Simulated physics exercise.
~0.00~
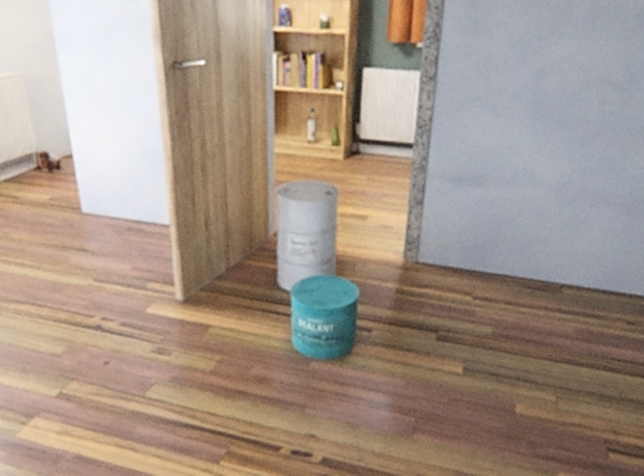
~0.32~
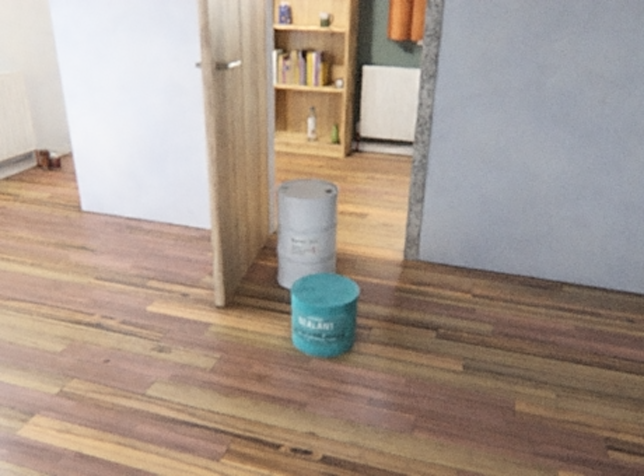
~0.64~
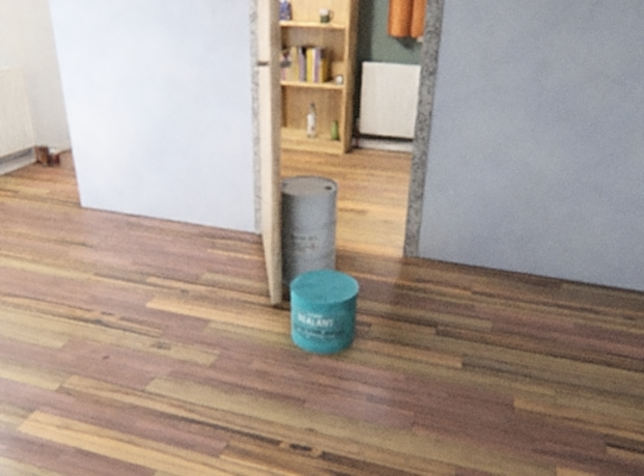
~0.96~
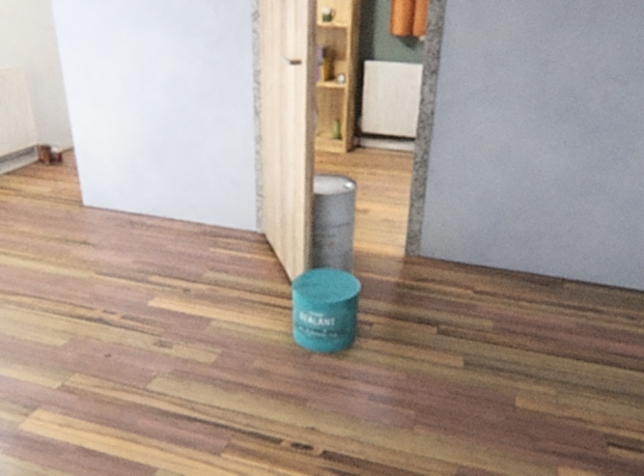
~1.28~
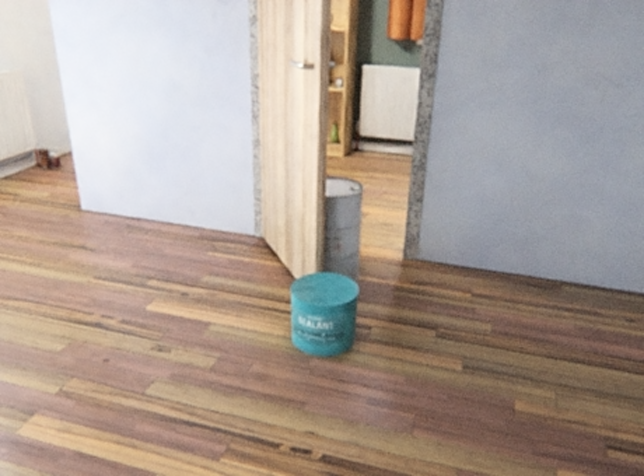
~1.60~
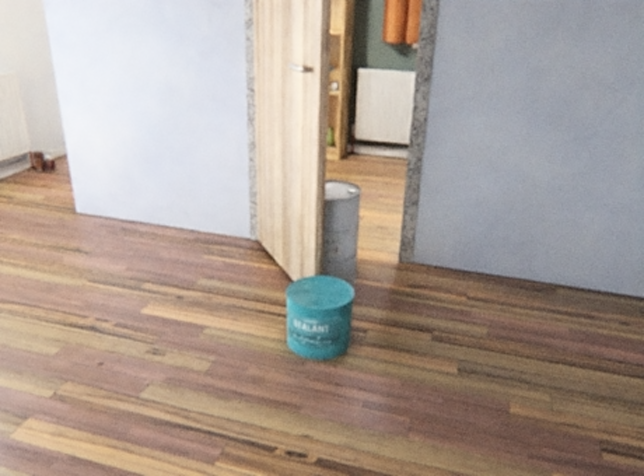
A wooden door swung to the right towards its frame, met a pale drum standing in the doorway and slid it a little to the right. The door stopped partly open against the upright drum, while the turquoise pail in front stayed put.
